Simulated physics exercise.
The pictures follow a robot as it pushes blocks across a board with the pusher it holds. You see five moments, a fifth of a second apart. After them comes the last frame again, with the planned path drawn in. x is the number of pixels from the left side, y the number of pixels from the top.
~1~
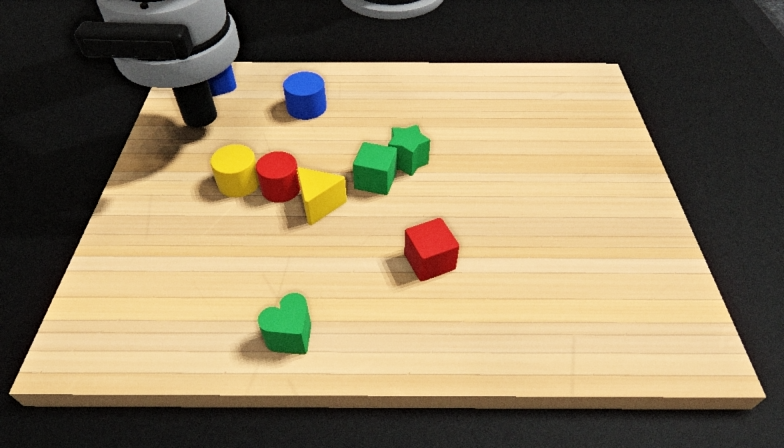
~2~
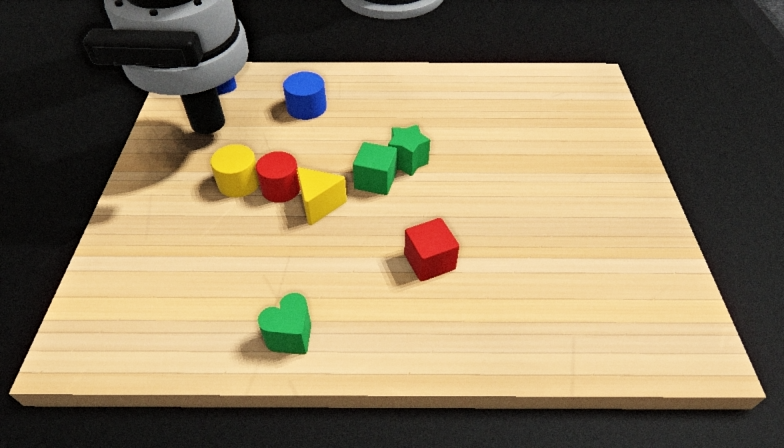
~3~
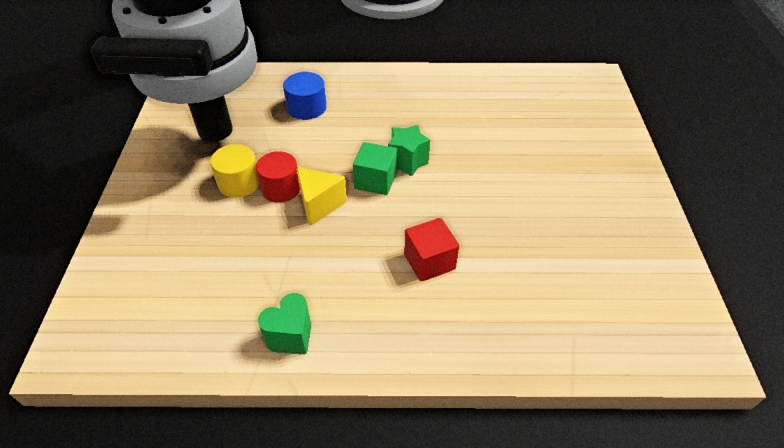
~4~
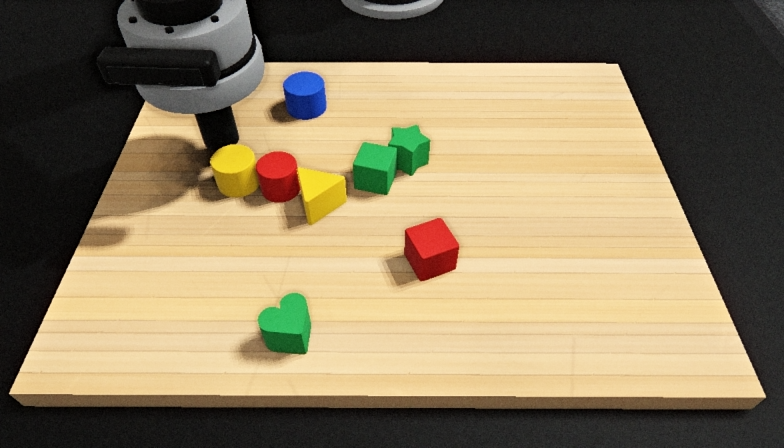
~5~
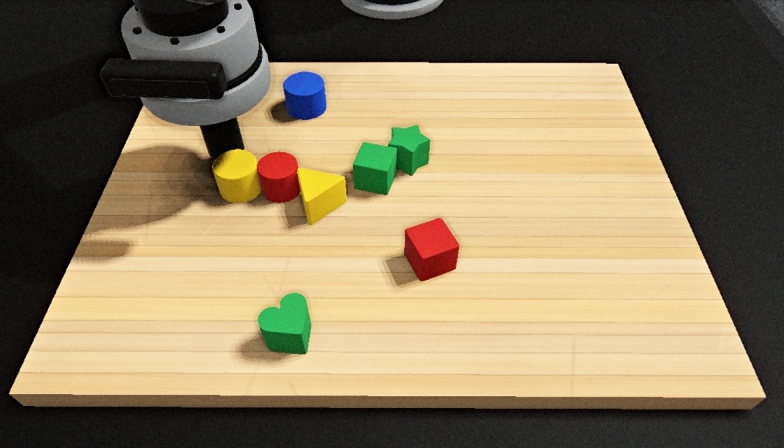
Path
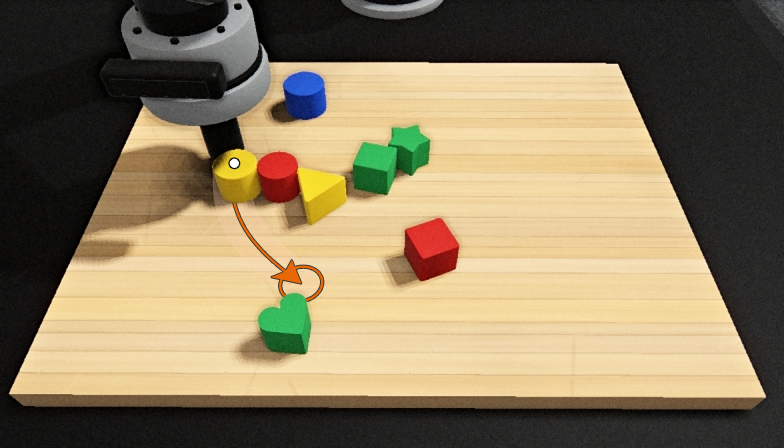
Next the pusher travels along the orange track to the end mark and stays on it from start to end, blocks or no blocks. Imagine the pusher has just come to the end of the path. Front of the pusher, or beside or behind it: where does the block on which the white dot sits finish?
Pushed ahead.
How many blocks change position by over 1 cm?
My best guess is that a single block moves over 1 cm.
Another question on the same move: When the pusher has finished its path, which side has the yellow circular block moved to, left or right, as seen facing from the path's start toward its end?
Out to the left.
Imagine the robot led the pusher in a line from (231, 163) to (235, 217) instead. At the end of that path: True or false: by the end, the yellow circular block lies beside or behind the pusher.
It is false.
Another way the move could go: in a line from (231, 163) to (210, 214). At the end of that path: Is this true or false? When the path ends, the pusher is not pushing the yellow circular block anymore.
That statement is accurate.
The drawn path runs from (231, 163) via (235, 205) and (258, 246), ending at (301, 284); the dot is on the yellow circular block.
What follows on the original path. One third of the way, pusher (231, 192); yellow circular block (249, 205); red circular block (279, 167).
Two thirds of the way, pusher (254, 234); yellow circular block (286, 242); red circular block (279, 167).
At the end, pusher (299, 271); yellow circular block (342, 270); red circular block (279, 167); green heart block not moved.
